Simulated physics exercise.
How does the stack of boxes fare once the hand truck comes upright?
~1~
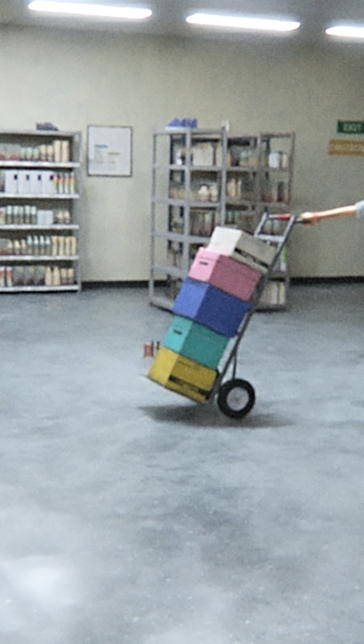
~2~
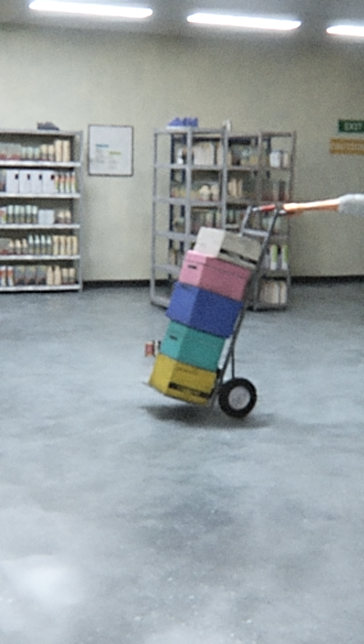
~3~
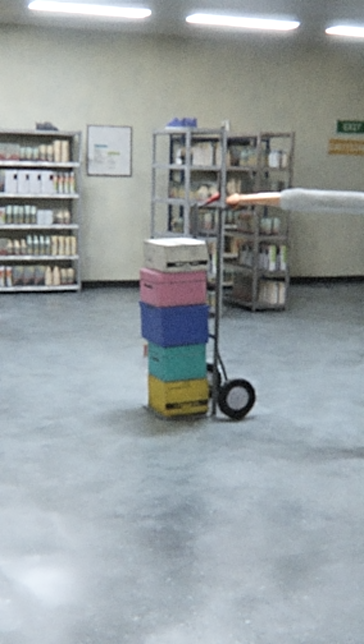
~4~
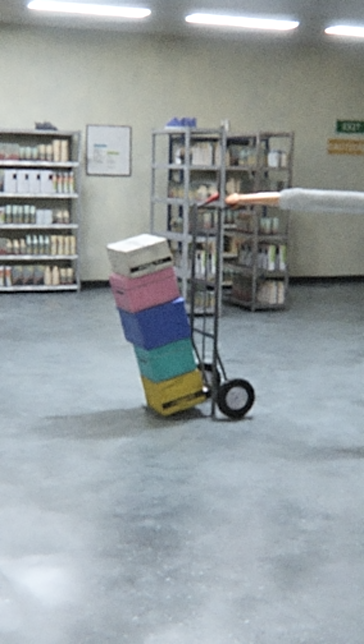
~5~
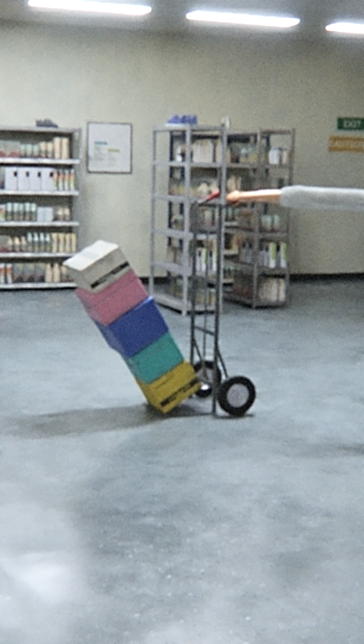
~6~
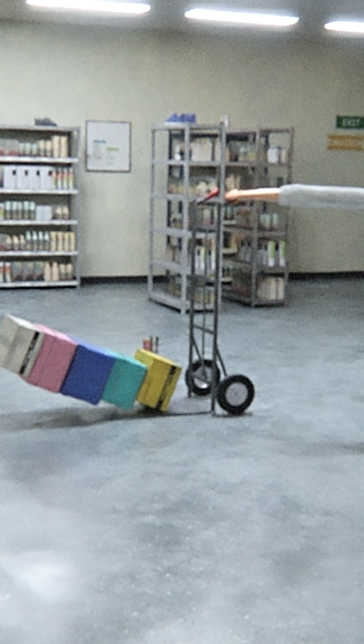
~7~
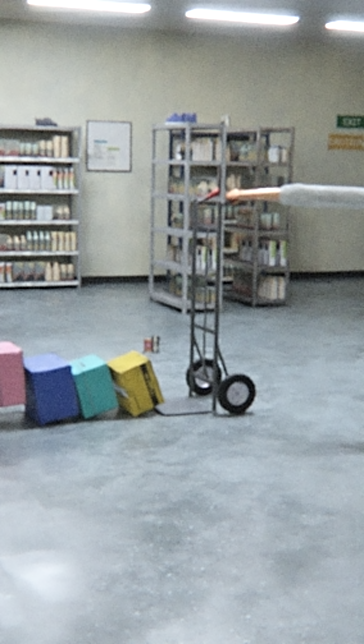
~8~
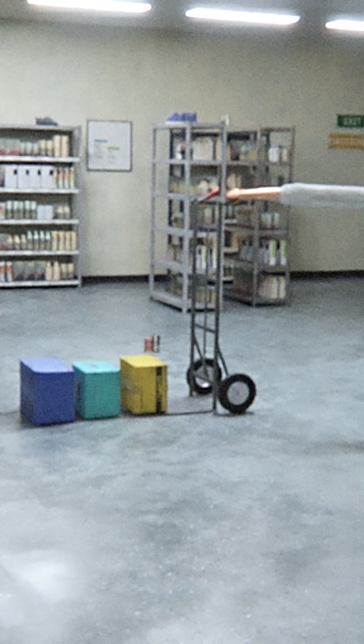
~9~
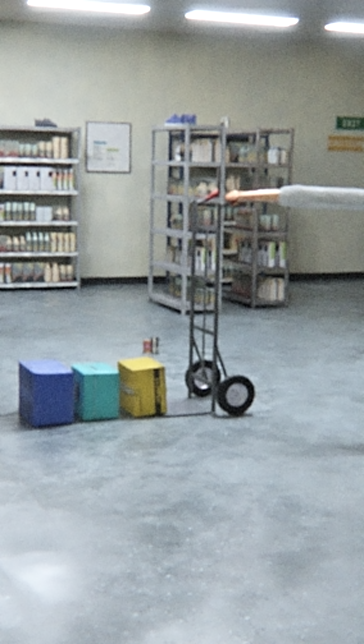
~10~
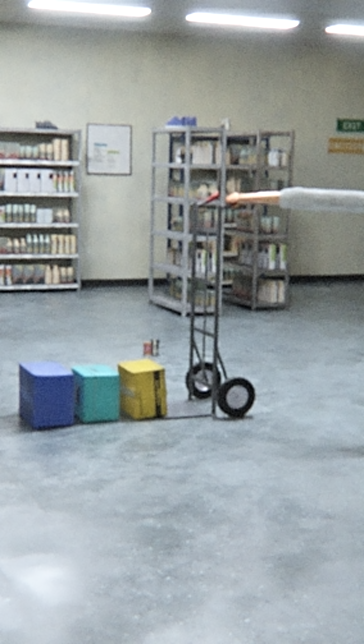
The whole stack topples over to the left. The blue, turquoise and yellow boxes end in a row by the upright truck, while the pink and white ones go out of view on the left.
